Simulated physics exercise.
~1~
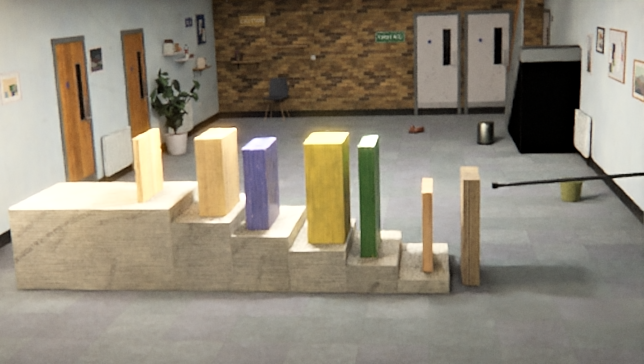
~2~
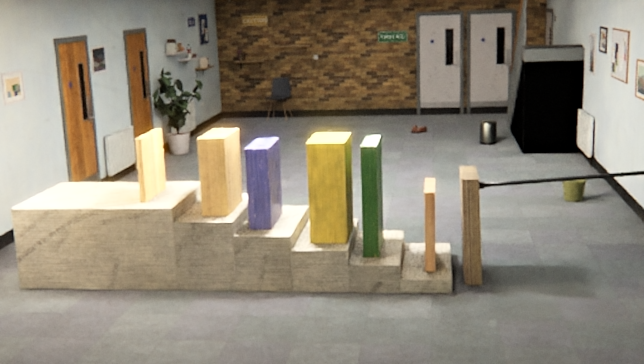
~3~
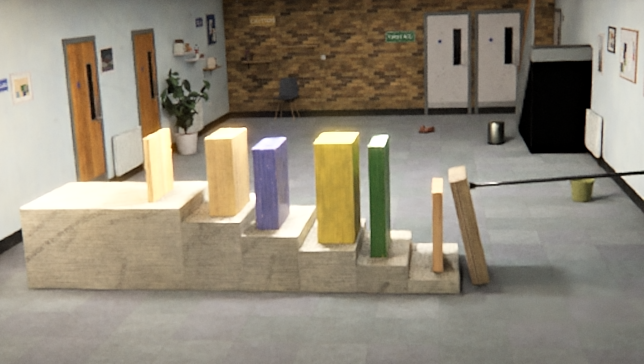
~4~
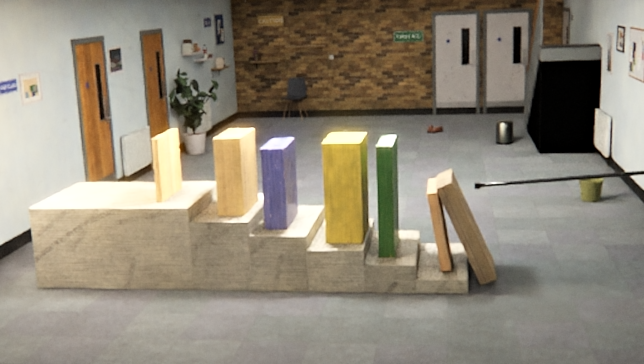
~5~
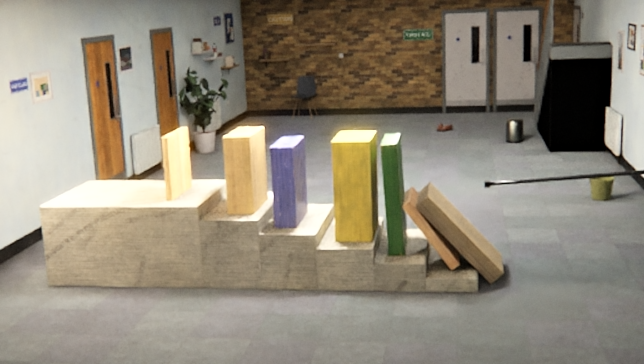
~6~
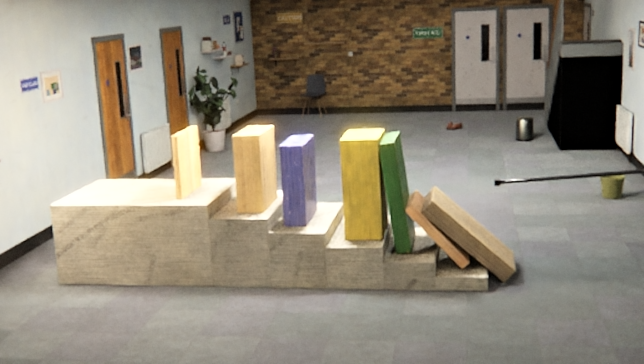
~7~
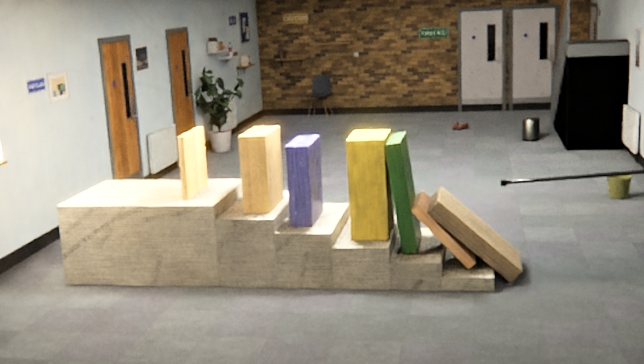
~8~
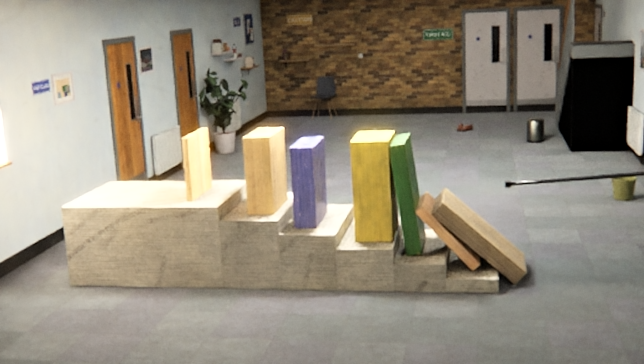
A pale flight of low steps, seen from the front and slightly above, climbs leftward across a grey-floored hall with wooden doors on the left and a brick wall behind. Upright boards stand along it, including blue, yellow and green ones, with a plain wooden board on the floor at the right end. A dark pole from the right pushes that board until it tips left against the small, thin board on the lowest step. Both topple leftward, and the green board tilts slightly towards the yellow one. It stays standing, while the yellow, blue and two pale boards beyond remain upright.
